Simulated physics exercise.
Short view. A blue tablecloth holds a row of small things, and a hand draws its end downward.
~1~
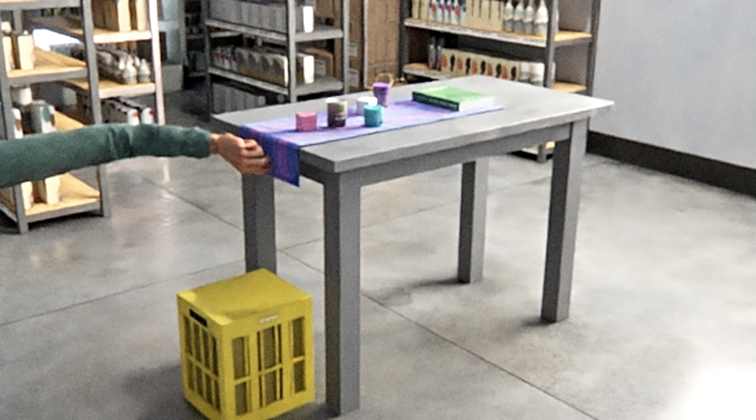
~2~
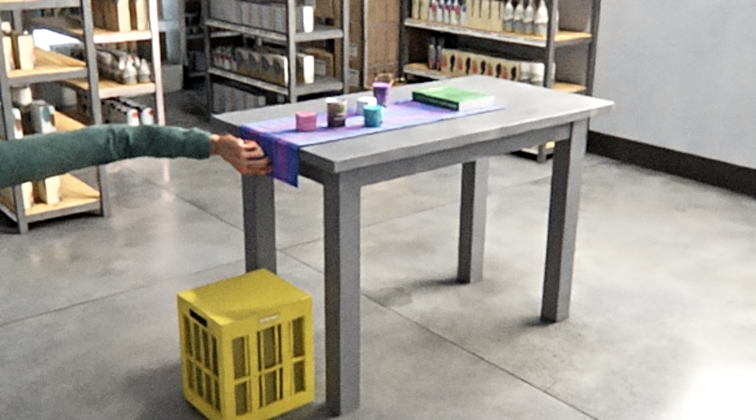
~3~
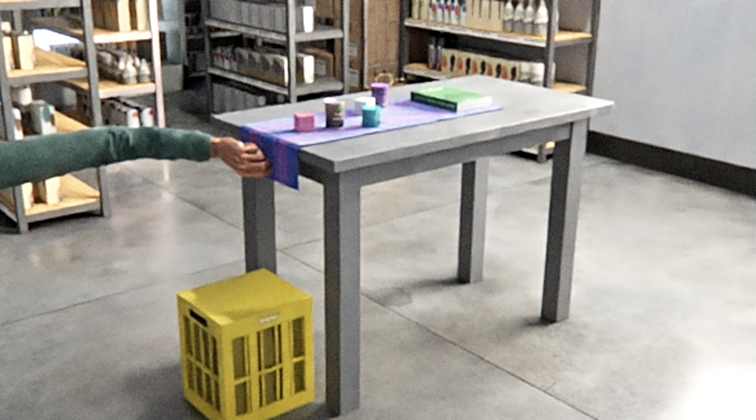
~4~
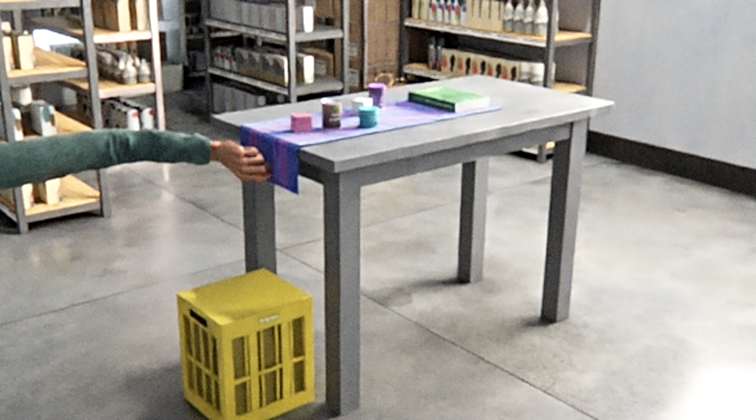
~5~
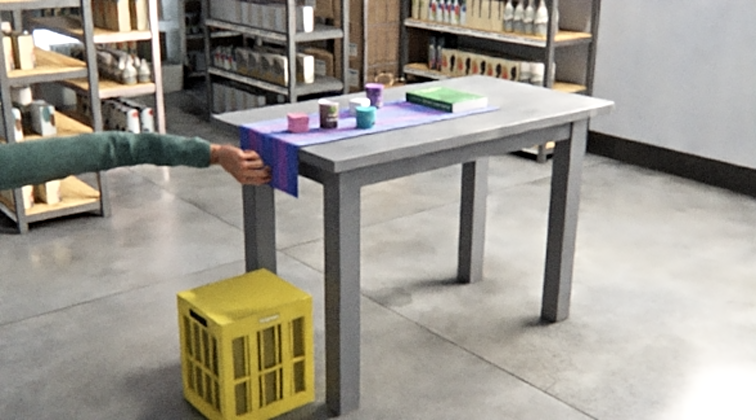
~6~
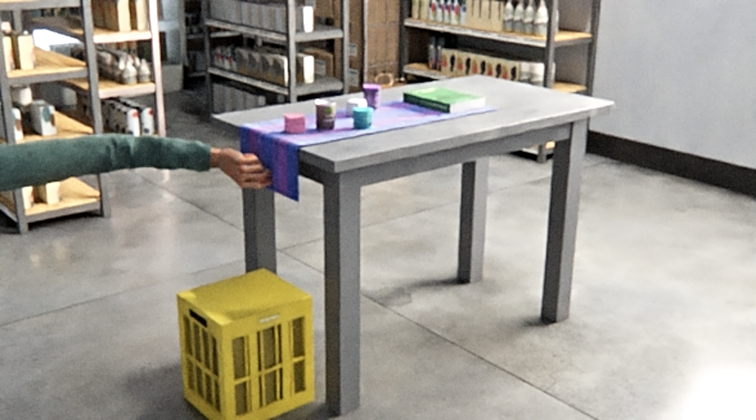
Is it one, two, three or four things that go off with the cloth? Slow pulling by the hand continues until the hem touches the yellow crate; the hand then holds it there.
The count that falls away is going to be three.
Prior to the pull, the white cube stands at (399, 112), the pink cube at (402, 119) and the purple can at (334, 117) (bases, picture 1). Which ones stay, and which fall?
Looks like the white cube hangs in there, the pink cube hangs in there, and the purple can ends up down.
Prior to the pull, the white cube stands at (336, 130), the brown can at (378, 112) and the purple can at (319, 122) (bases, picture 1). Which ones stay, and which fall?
Result - white cube down, brown can still up, purple can down.
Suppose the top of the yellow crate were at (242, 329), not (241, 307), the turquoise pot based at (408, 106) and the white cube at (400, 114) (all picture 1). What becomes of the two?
First the turquoise pot: It is still up there. Then the white cube: It is still up there.
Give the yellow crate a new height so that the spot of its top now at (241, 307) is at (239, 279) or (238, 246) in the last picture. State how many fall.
That would be 2 and 1.
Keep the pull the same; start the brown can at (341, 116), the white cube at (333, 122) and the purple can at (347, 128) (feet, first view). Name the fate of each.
For the brown can it's falling, for the white cube it's falling, for the purple can it's falling.
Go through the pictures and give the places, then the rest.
Hem (299, 188); pink cube (306, 113); brown can (337, 100); turquoise pot (374, 107); white cube (366, 99); purple can (381, 85); top of the crate (241, 307), in the first picture.
Hem (298, 188); pink cube (306, 113), in the second picture.
Hem (299, 191); brown can (335, 101), in the third picture.
Hem (299, 195); turquoise pot (369, 108); top of the crate (241, 307), in the fourth picture.
Hem (298, 198); white cube (359, 100), in the fifth picture.
Hem (299, 202); pink cube (295, 115); brown can (325, 102); turquoise pot (363, 109); white cube (356, 101); purple can (372, 86), in the sixth picture.
A little later, hem near (269, 230); pink cube gone.
Next, hem near (269, 275); pink cube and brown can gone.
When it is over, hem on the crate; pink cube, brown can and turquoise pot gone. It carries off three.
